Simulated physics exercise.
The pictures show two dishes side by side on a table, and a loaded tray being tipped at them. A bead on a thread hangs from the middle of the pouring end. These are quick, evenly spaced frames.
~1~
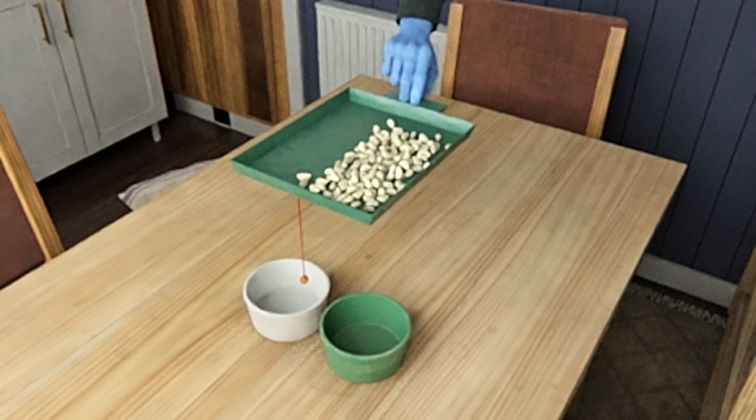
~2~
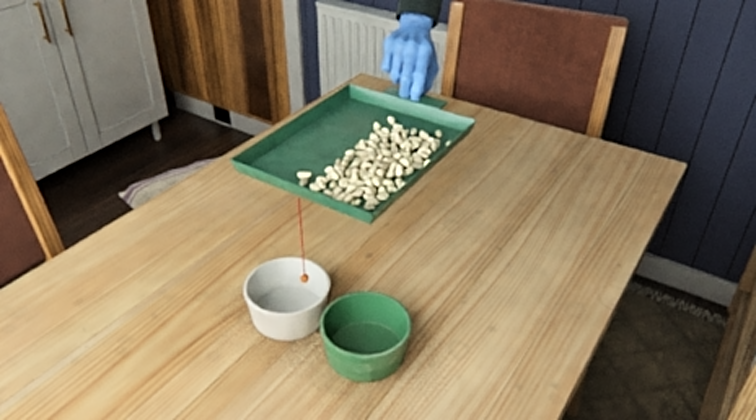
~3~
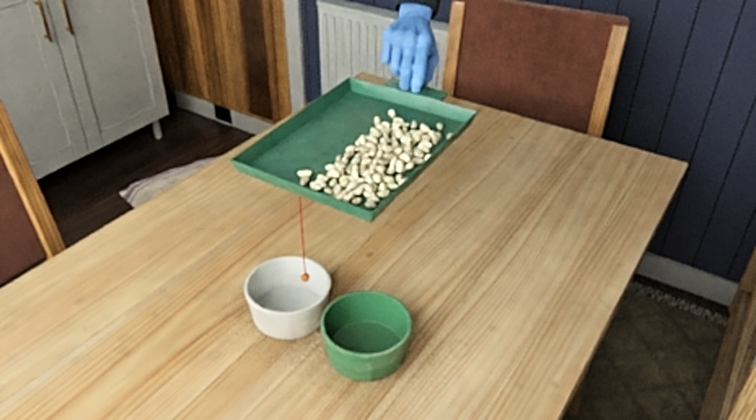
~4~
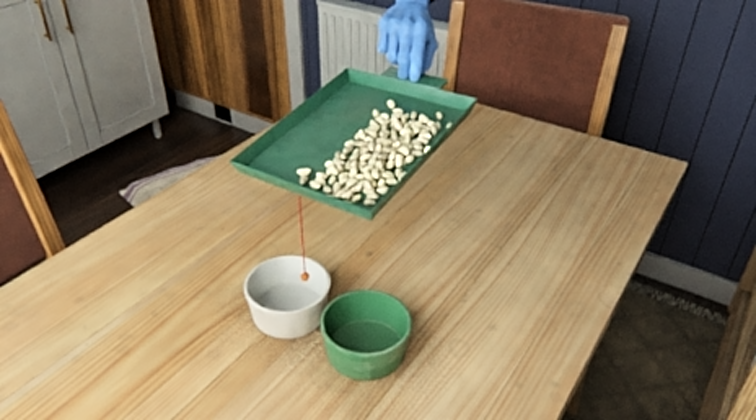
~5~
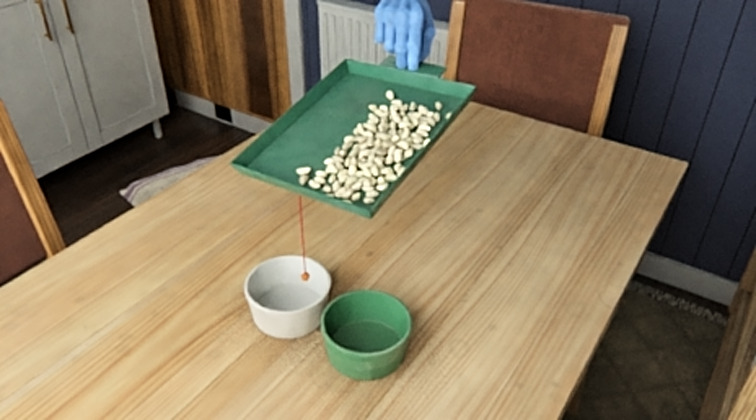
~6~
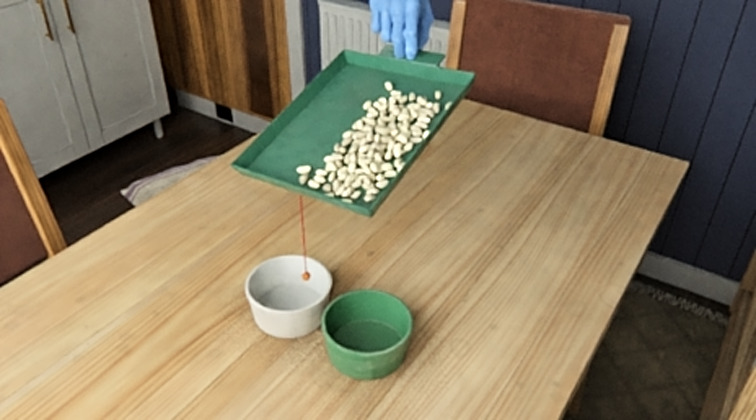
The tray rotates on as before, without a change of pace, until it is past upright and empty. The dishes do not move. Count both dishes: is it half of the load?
Together they catch less than half.
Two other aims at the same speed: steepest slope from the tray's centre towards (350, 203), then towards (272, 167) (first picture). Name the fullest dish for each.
First the right one, then the left dish.
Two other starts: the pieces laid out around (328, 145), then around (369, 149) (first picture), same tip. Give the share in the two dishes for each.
Roughly 20 per cent, and 30 per cent.
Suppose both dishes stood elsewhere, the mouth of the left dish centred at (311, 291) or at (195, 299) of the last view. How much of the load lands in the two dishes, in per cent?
The first gives 10 %, the second 30 %.
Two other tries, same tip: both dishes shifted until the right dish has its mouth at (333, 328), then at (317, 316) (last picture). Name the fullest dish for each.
The first try: The left one. The second: The left one.
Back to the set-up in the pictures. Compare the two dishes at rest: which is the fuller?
Fuller: Left.
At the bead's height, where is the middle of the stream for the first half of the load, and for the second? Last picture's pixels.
The first part at (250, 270); the rest at (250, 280).
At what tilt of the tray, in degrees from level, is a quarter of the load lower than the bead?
Roughly 90°.
Soon after the last picture, tray tipped steeply; nearly all on the tray; a stray few in the left dish; a small part in the air.
A little later, tray tipped past a quarter turn; a small part on the tray; about a quarter in the left dish; about a third outside both; about a quarter in the air.
Later still, tray tipped past a quarter turn; a stray few in the right dish; about a third in the left dish; about two thirds outside both.
At rest, tray tipped past a quarter turn; a stray few in the right dish; about a third in the left dish; about two thirds outside both.
